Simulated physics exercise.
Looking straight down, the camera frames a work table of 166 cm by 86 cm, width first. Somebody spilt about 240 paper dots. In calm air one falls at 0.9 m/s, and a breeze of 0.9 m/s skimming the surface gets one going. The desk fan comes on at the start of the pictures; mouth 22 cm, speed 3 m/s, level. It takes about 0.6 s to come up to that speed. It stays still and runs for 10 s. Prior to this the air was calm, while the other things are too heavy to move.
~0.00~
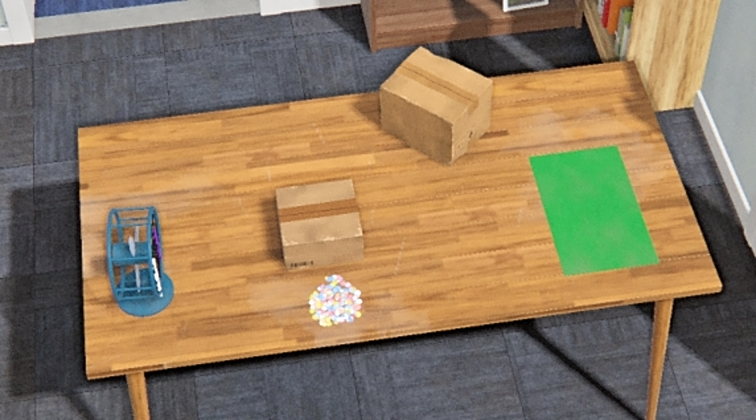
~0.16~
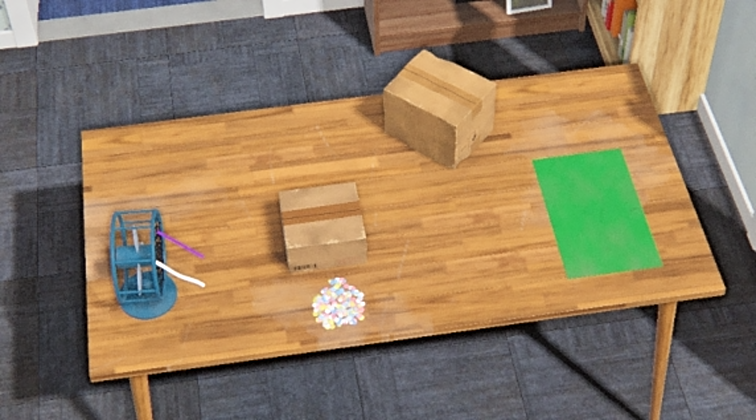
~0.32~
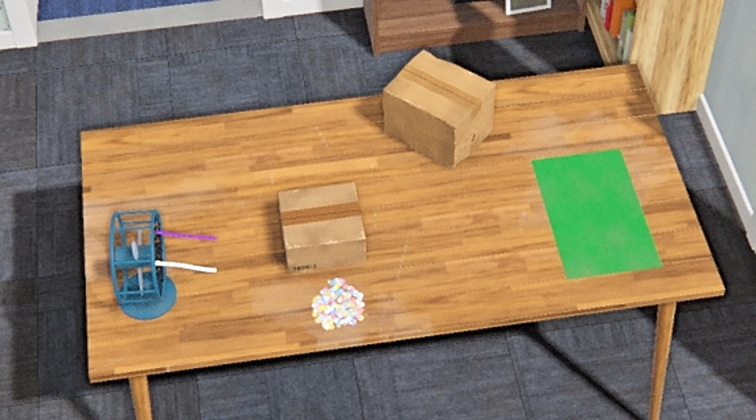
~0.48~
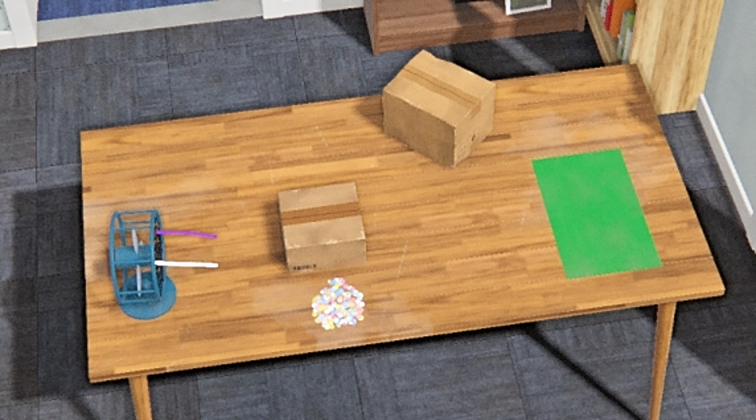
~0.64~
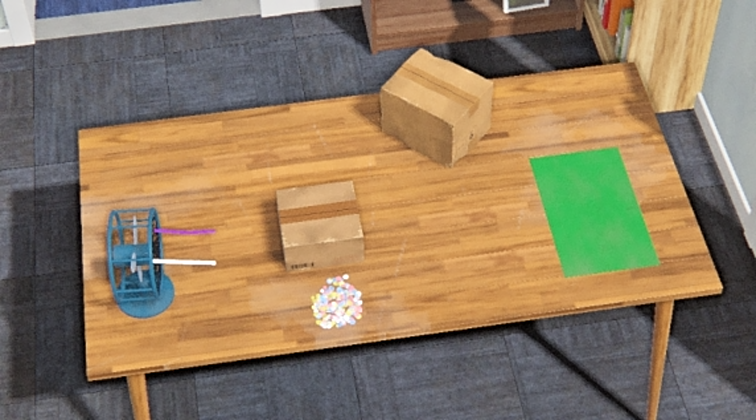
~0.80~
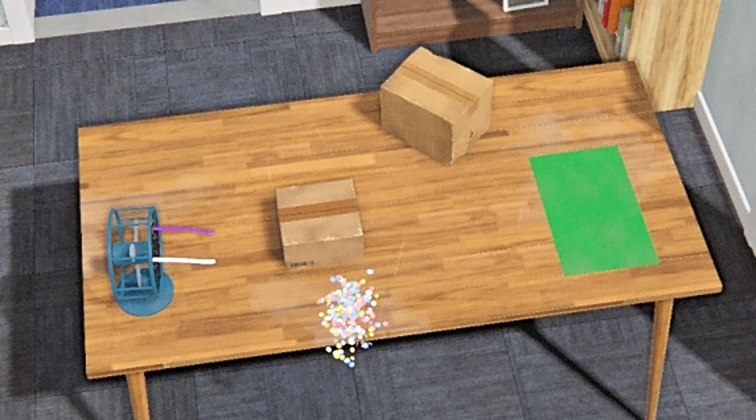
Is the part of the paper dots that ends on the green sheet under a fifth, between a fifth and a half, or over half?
Below one fifth.
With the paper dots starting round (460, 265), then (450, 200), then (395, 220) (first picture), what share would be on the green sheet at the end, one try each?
1, 2 and 0 in a hundred, respectively.
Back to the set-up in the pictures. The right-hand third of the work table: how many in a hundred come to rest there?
About 0 percent.
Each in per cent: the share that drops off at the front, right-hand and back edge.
Roughly 80 % front, 15 % right-hand, 0 % back.
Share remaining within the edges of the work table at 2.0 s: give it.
Around 1 %.
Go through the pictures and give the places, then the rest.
The middle of the paper dots is near (337, 303), none has stirred yet and the mouth of the desk fan is at (136, 253), in the first frame.
The middle of the paper dots is near (340, 306), none has stirred yet and the green sheet is centred on (595, 212), in the second frame.
The middle of the paper dots is near (339, 306), none has stirred yet, the top of a box is at (321, 215) and the top of a box is at (439, 86), in the third frame.
The middle of the paper dots is near (339, 306) and none has stirred yet, in the fourth frame.
The middle of the paper dots is near (338, 306) and about 5 % have left their places, in the fifth frame.
The middle of the paper dots is near (350, 309), the farthest in sight from the desk fan is at (385, 324) and about 70 % have left their places, in the sixth frame.
After 2.0 s, 0 % are on the green sheet; 91 % have settled or left.
After 3.2 s, 0 % are on the green sheet; 99 % have settled or left.
After 5.5 s, 0 % are on the green sheet; 100 % have settled or left.
After 10.0 s, at the end, 0 % are on the green sheet.
